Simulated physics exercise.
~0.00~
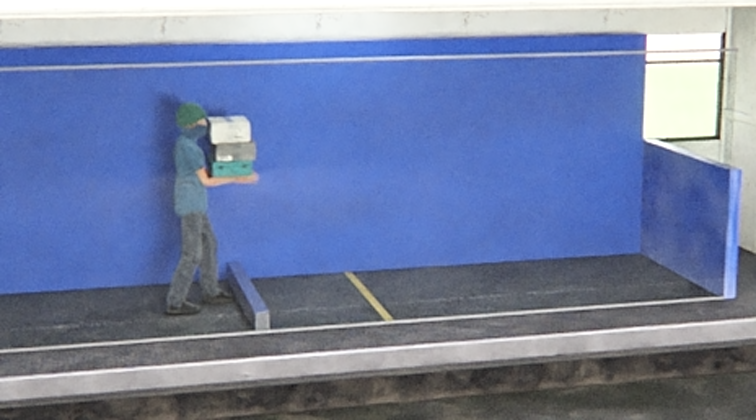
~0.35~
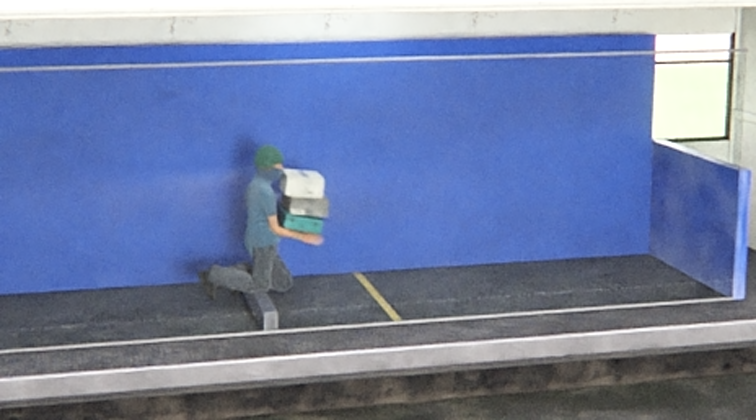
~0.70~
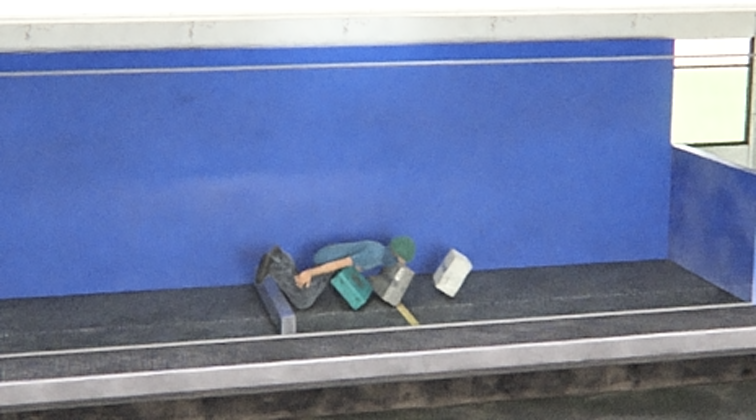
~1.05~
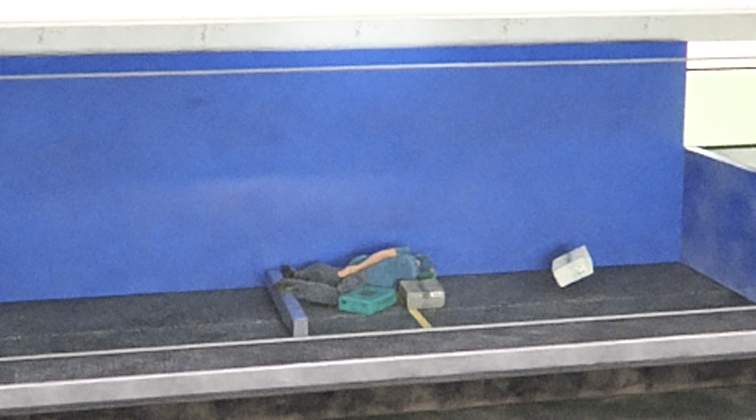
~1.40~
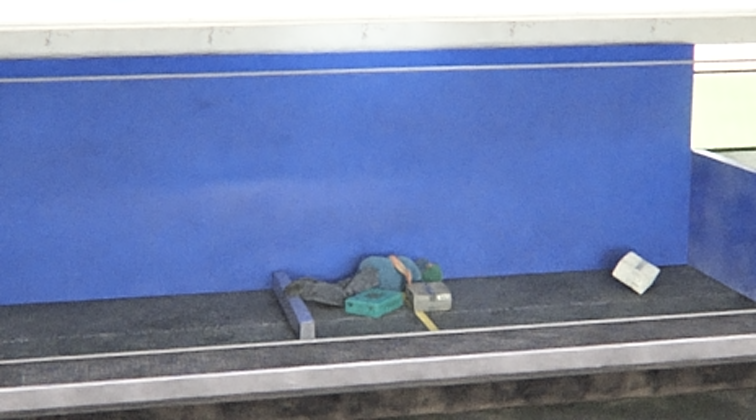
A figure in a green cap, blue shirt and dark trousers stands against a bright blue wall, carrying a stack of white, grey and teal boxes, seen from the side and slightly above. On the dark floor are a low rail just ahead and a yellow line beyond it. The figure drops to the knees at the rail, then pitches forward to the right as the boxes spill. The white box tumbles far past the line towards the right-hand end. The figure ends slumped beyond the rail, head over the line, with the teal box short of it and the grey box across it.
